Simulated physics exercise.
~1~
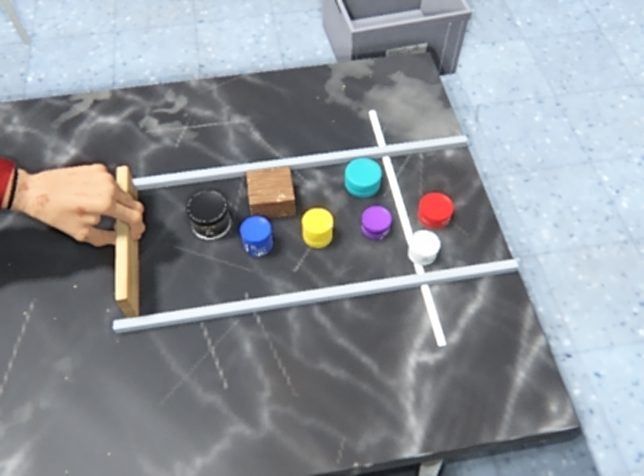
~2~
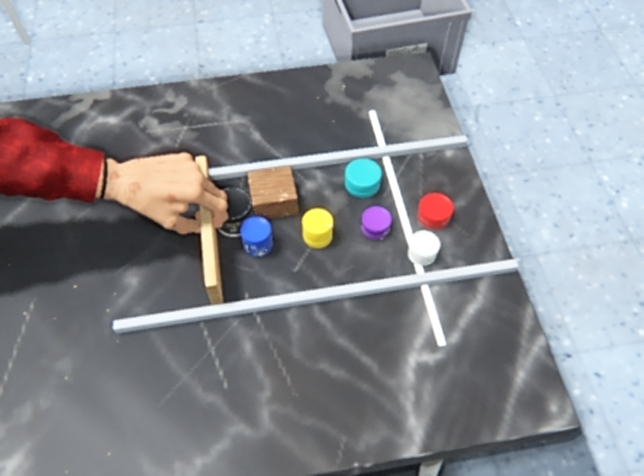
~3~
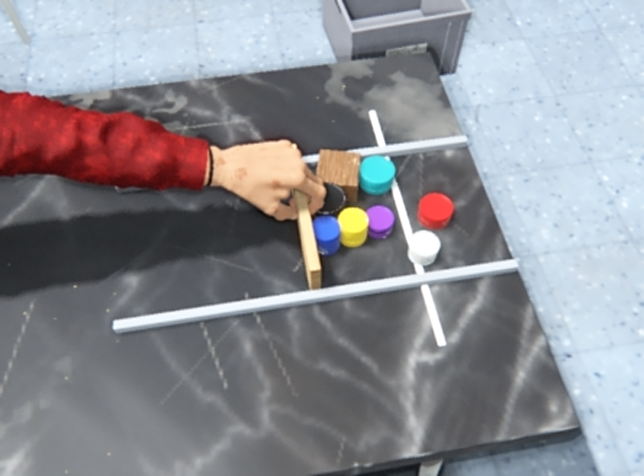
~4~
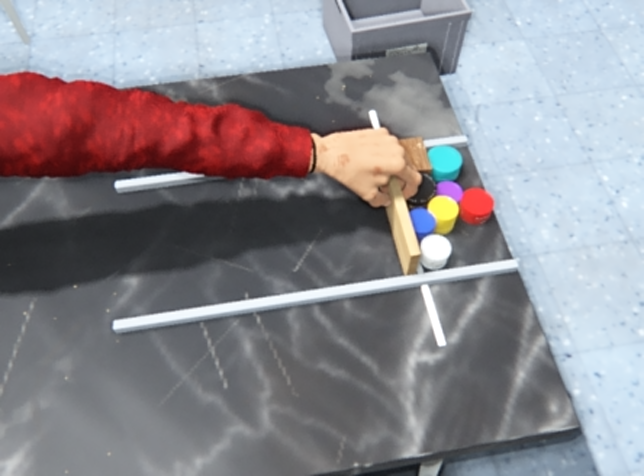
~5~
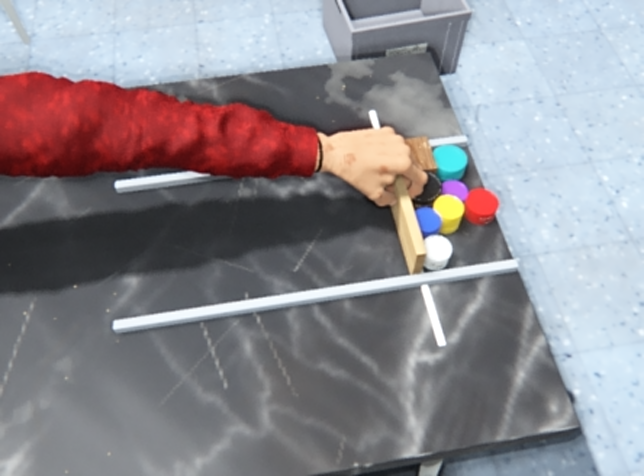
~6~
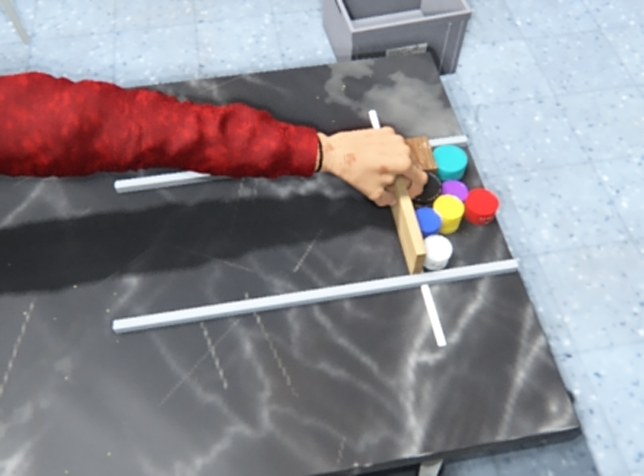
The clip opens on a dark marbled table where a hand holds a wooden board upright at the left end of a channel between two pale rails. Ahead sit a black tin, a brown block, and blue, yellow, purple, teal, red and white pieces, with a strip of tape crossing near the table's end. The hand slides the board right, reaching the black tin, then gathering the blue, brown and yellow pieces. The bunched group is pushed across the tape towards the edge. The board stops at the tape, and everything rests still on the table, with nothing fallen.
